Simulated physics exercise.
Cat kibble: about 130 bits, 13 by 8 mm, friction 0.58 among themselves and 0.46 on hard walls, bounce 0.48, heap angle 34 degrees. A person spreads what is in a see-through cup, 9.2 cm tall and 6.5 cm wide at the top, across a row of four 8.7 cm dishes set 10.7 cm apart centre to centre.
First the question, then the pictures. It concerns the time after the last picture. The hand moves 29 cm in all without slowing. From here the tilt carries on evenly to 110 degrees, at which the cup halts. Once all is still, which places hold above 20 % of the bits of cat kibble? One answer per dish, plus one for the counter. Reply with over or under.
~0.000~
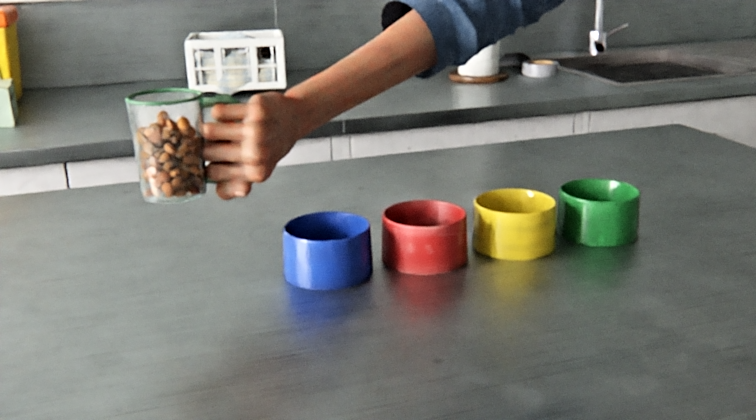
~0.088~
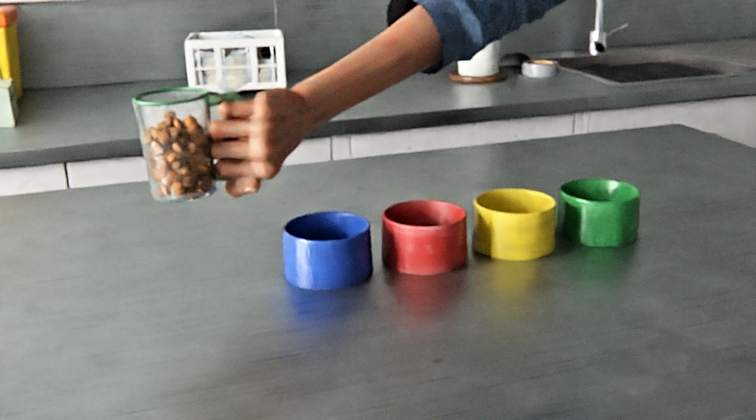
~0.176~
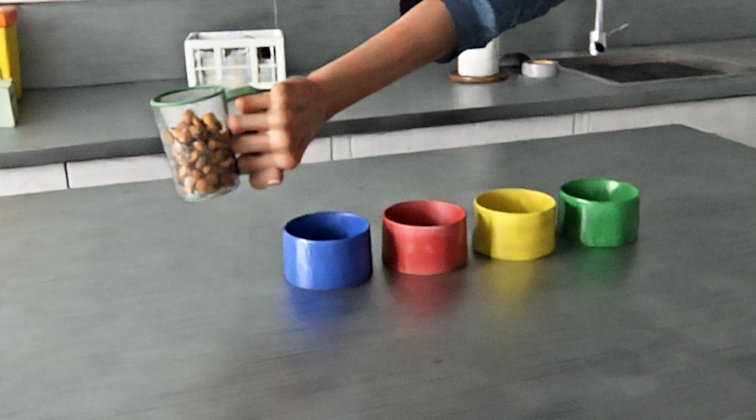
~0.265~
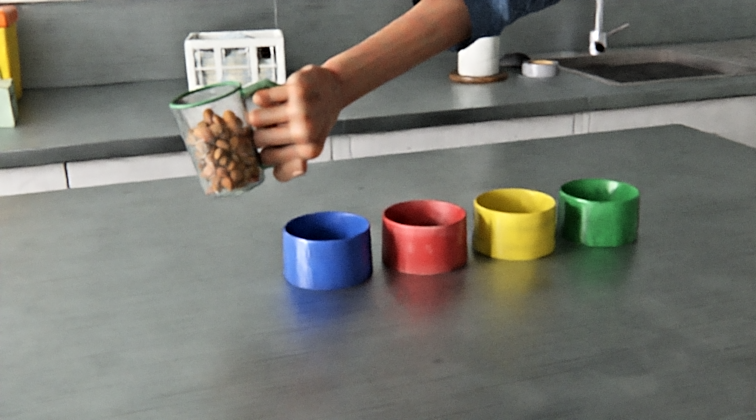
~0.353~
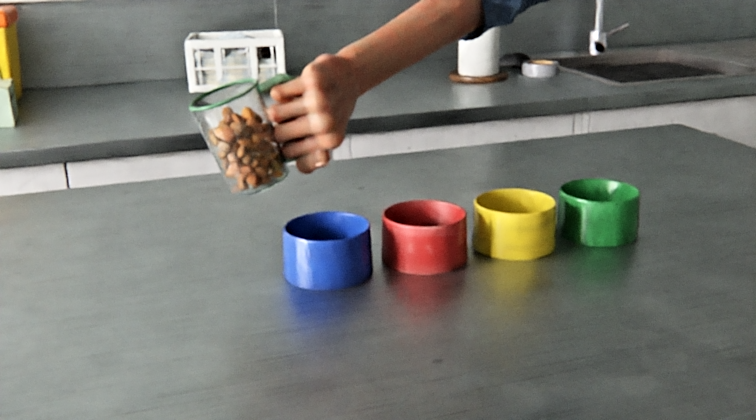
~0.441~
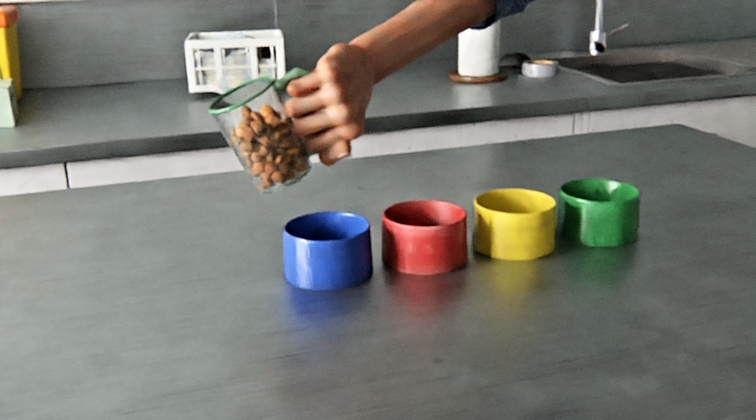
Red dish over, blue dish under, green dish under, yellow dish under, counter under.
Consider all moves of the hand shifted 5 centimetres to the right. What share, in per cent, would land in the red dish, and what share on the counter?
I'd expect red at 90 and the counter at 0.
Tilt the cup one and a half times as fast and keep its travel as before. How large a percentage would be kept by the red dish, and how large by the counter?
Then red ends at 90 and the counter at 0.
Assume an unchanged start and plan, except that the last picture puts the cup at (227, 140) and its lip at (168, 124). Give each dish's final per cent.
Per cent kept: Red 30; blue 50; green 0; yellow 0.
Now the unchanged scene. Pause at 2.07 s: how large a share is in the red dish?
Close to 25 percent of the load.
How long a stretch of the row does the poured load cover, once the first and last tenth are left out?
It spans about 5 centimetres along the dishes.
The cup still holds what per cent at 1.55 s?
Around 100 per cent of the load.
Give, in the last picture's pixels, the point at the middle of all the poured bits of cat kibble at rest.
Centre at rest, approx.: (418, 241) px.
After 1.11 s, tilt 64 degrees; cup holds 100 %.
After 1.55 s, tilt 91 degrees; cup holds 100 %.
After 2.07 s, tilt 110 degrees; cup holds 70 %, red 25 %.
By 4.1 s all is still; red 90 %, blue 0 %, green 0 %, yellow 0 %, counter 0 %, cup 5 %.
